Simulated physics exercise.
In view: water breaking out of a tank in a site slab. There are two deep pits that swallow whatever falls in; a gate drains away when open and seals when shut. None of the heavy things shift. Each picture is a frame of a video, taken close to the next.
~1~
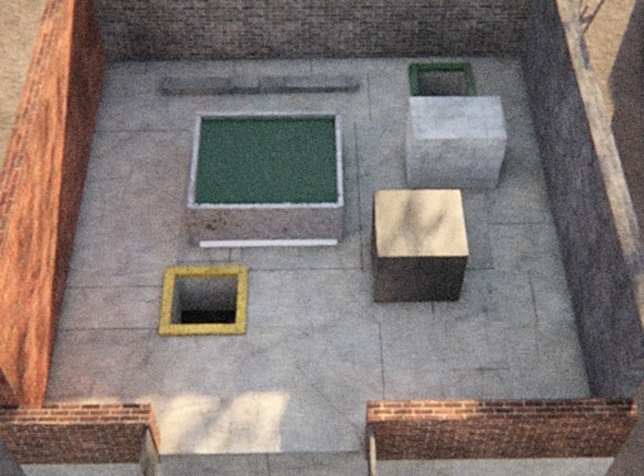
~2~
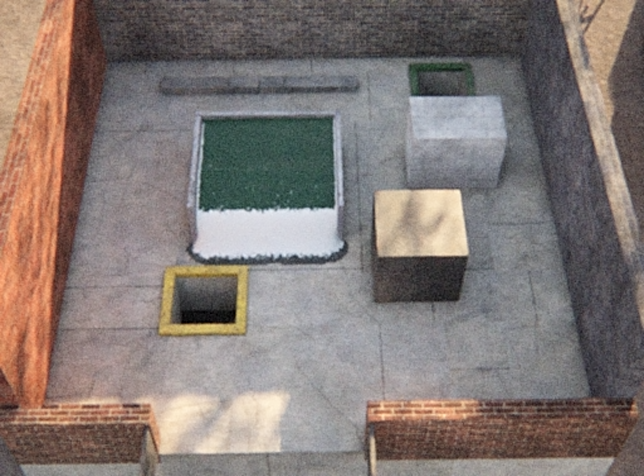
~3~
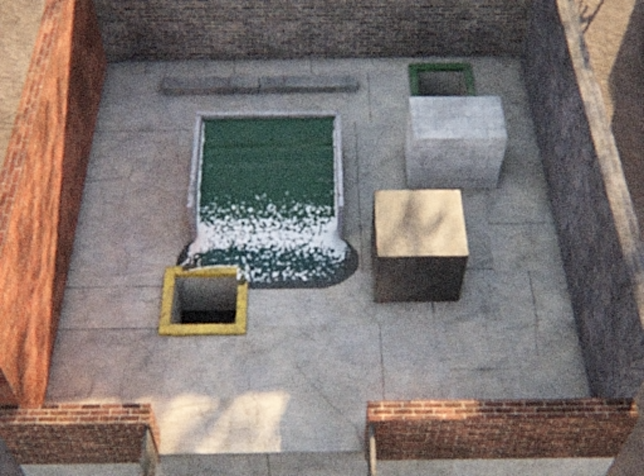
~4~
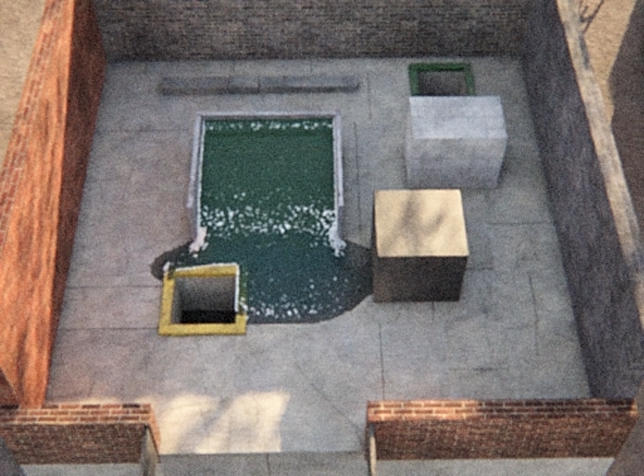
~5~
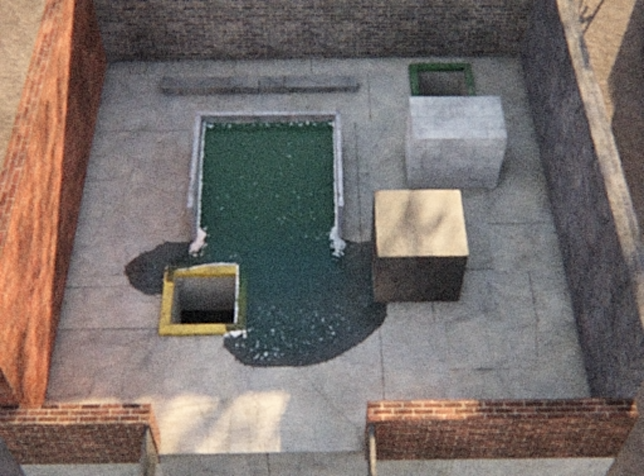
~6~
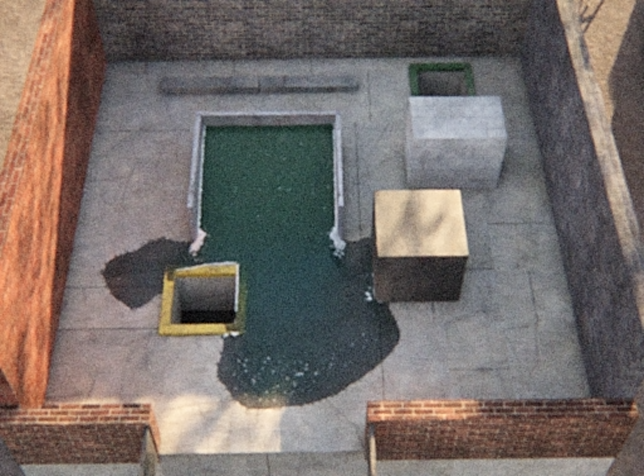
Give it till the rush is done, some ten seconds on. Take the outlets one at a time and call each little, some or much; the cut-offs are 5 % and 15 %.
In order: The gate catches much; the yellow pit catches much; the green pit catches little.
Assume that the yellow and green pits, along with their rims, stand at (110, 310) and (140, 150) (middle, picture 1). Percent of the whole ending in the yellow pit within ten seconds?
Roughly 8 per cent ends up in the yellow pit.
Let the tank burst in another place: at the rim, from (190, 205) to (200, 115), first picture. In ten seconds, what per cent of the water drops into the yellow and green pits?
The yellow pit takes 2 per cent and the green pit 6 per cent.
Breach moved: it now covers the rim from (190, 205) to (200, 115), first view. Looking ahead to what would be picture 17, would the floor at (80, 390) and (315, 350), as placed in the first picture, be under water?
In order: Swamped and spared.
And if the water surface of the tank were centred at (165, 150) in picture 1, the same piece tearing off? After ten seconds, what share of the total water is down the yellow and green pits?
Ten seconds on: Yellow pit 30 percent, green pit 0 percent.
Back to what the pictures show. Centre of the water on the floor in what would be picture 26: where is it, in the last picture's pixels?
The centre of mass sits at about (316, 296).
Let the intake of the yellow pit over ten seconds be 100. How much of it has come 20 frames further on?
It works out at roughly 95 percent of the ten-second total.
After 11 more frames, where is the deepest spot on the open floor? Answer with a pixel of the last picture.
Around (375, 431).
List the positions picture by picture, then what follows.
In the first frame, the open tank at (267, 162) is whole and still.
In the second frame, water pours out at (267, 228) and has run to (343, 245).
In the third frame, the front is at (349, 270), out from the gap at (267, 230).
In the fourth frame, water pours out at (267, 231) and has run to (359, 296).
In the fifth frame, the front is at (323, 356), out from the gap at (267, 232).
In the sixth frame, water pours out at (267, 232) and has run to (294, 400).
A moment on, water covers 25 % of the floor; the gate 6 %, the yellow pit 15 %, the green pit 0 %.
Next, water covers 30 % of the floor; the gate 18 %, the yellow pit 22 %, the green pit 0 %.
Then, water covers 35 % of the floor; the gate 30 %, the yellow pit 26 %, the green pit 0 %.
Later, water covers 50 % of the floor; the gate 38 %, the yellow pit 28 %, the green pit 0 %.
In the end, water covers 60 % of the floor; the gate 44 %, the yellow pit 28 %, the green pit 0 %.
